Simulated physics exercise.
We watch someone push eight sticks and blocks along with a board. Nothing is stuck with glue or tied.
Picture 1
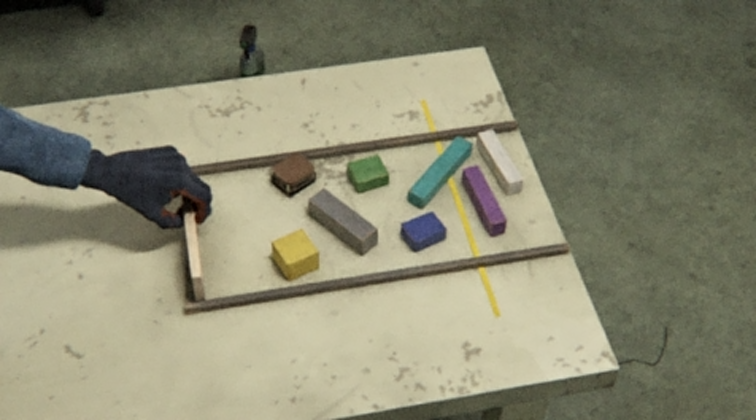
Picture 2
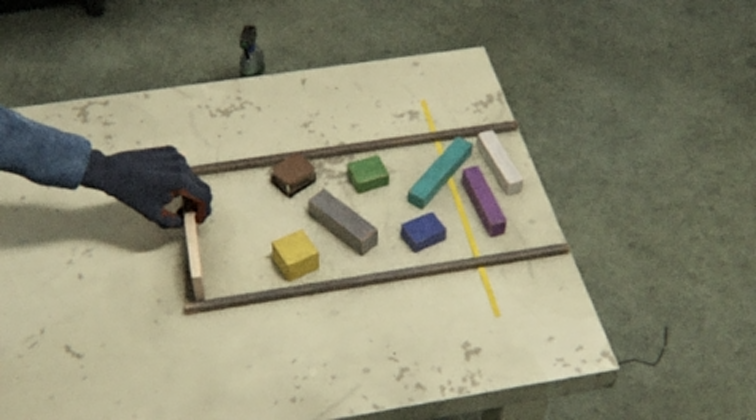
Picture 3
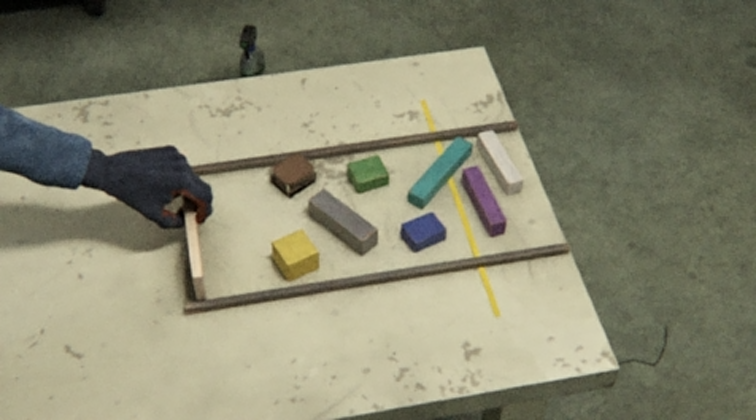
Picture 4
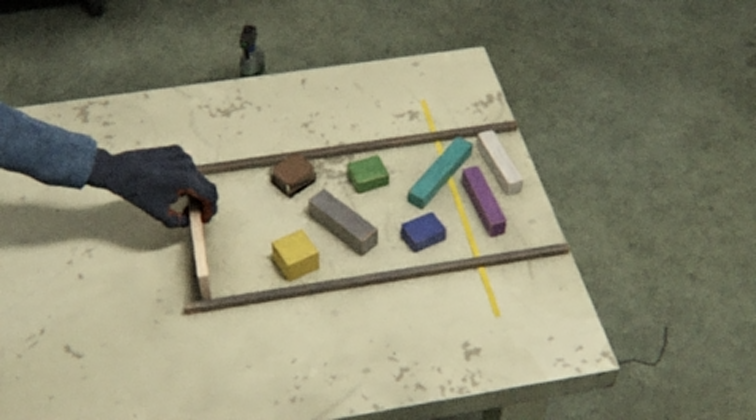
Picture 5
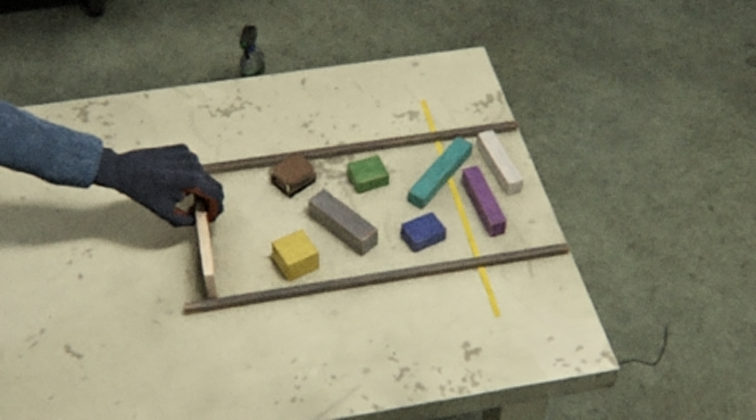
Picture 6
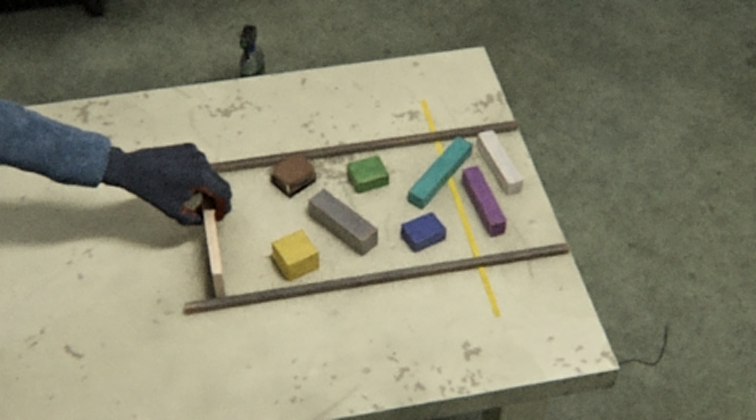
A gloved hand in a denim-blue sleeve grips an upright pale board on a worn, cream-coloured table, seen from above at an angle. Between two dark rails lie brown, green, yellow, grey and blue pieces, with turquoise, purple and white bars to the right near a yellow tape line. The hand holds nearly still, then slides the board slightly right, touching none of the pieces, while the camera stays fixed.
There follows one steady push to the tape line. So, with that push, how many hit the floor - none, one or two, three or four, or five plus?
I'd say one or two.
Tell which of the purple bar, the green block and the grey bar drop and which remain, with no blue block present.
Taking them one by one, the purple bar holds its spot, the green block holds its spot and the grey bar holds its spot.
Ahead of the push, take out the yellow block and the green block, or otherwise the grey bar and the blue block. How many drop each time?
The first try gives 0, the second gives 0.
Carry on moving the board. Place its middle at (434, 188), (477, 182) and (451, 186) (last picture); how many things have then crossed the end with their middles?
0, 3 and 1.
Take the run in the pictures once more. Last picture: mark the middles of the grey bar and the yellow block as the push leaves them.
You'll see the grey bar at (486, 192), with the yellow block at (488, 229).
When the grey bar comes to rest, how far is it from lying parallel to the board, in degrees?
About 30°.
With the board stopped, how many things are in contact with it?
That number would be 3.
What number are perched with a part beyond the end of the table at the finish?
Count: 2.
Early on, none off yet; white bar at rest near (499, 162); purple bar at rest near (484, 201); turquoise bar at rest near (441, 172).
Finally, the number that fall off is one or two; lost, white bar.
